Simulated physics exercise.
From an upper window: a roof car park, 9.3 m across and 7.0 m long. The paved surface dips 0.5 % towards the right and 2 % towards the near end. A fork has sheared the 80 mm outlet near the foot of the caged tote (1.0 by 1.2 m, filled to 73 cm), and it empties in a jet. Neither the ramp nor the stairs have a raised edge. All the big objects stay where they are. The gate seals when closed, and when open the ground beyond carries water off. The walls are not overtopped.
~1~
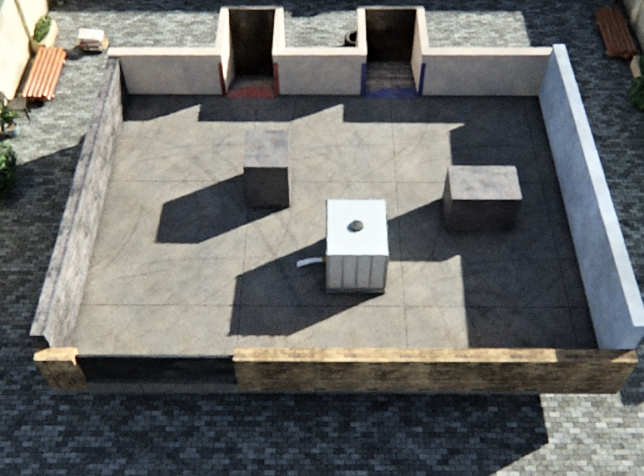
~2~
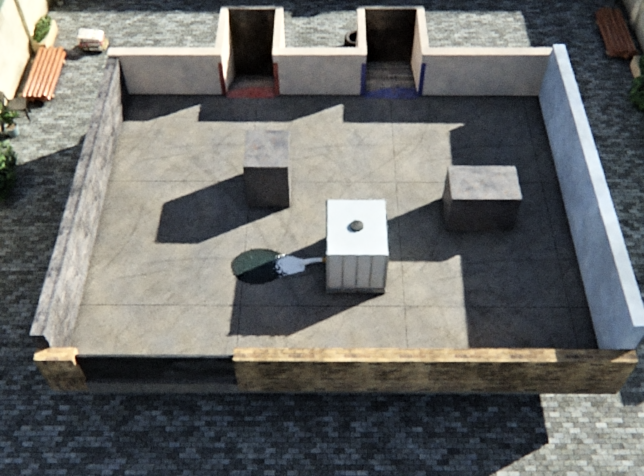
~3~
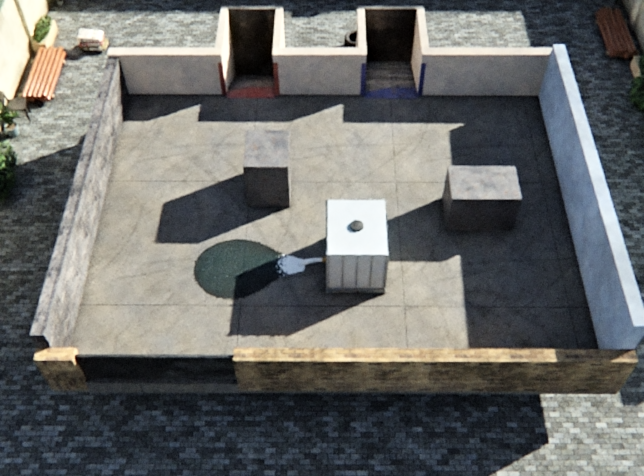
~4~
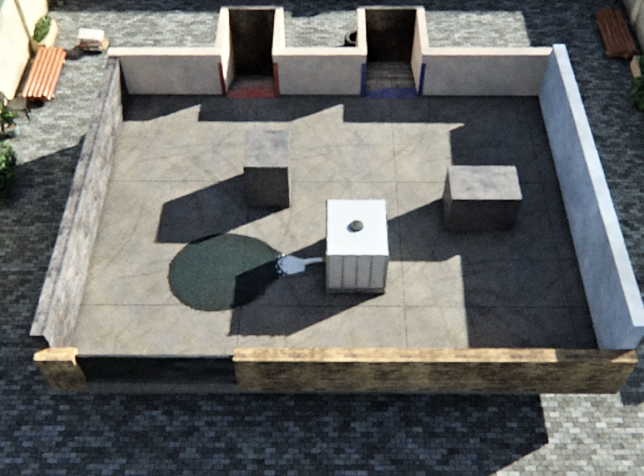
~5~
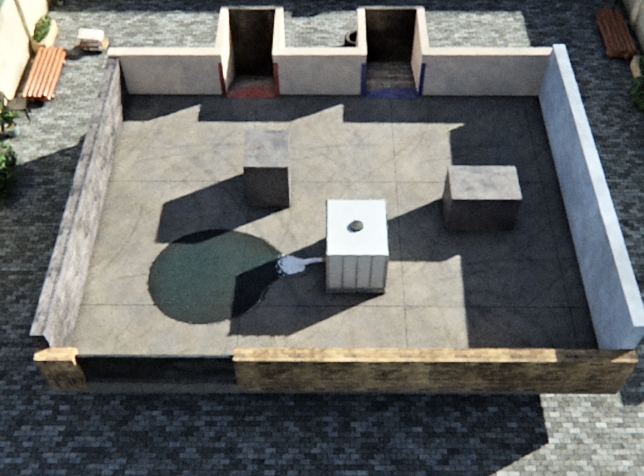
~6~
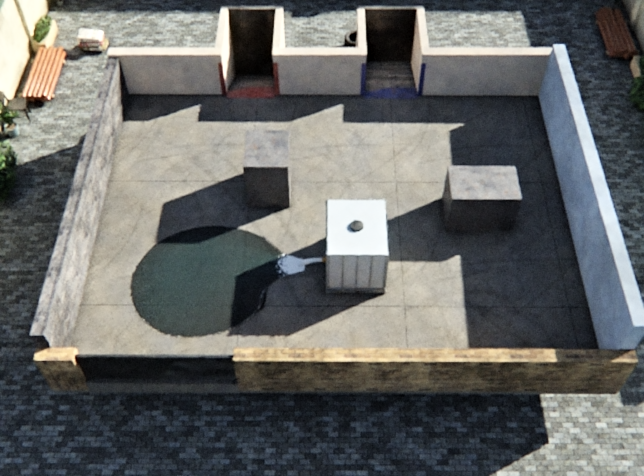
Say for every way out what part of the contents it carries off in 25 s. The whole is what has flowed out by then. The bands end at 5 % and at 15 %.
The gate takes less than 5 %; the stairwell (marked red) takes less than 5 %; the basement ramp (marked blue) takes less than 5 %.
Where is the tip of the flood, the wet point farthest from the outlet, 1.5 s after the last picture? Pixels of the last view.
Around (108, 316).
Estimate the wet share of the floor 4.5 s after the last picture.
About 15 per cent.
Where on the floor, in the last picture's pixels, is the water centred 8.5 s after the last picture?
Around (176, 319).
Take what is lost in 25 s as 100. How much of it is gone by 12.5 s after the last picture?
Some 0 per cent by then.
Then, 1.5 s after the last picture water covers 10 % of the floor and is deepest (3 cm) near (289, 268); gone so far, the gate 0 %, the stairwell (marked red) 0 %, the basement ramp (marked blue) 0 %.
Then, 4.5 s after the last picture water covers 15 % of the floor and is deepest (3 cm) near (66, 370); gone so far, the gate 0 %, the stairwell (marked red) 0 %, the basement ramp (marked blue) 0 %.
Then, 8.5 s after the last picture water covers 15 % of the floor and is deepest (4 cm) near (87, 370); gone so far, the gate 0 %, the stairwell (marked red) 0 %, the basement ramp (marked blue) 0 %.
Then, 12.5 s after the last picture water covers 20 % of the floor and is deepest (4 cm) near (97, 370); gone so far, the gate 0 %, the stairwell (marked red) 0 %, the basement ramp (marked blue) 0 %.
Then, 21.5 s after the last picture water covers 30 % of the floor and is deepest (5 cm) near (599, 373); gone so far, the gate 0 %, the stairwell (marked red) 0 %, the basement ramp (marked blue) 0 %.
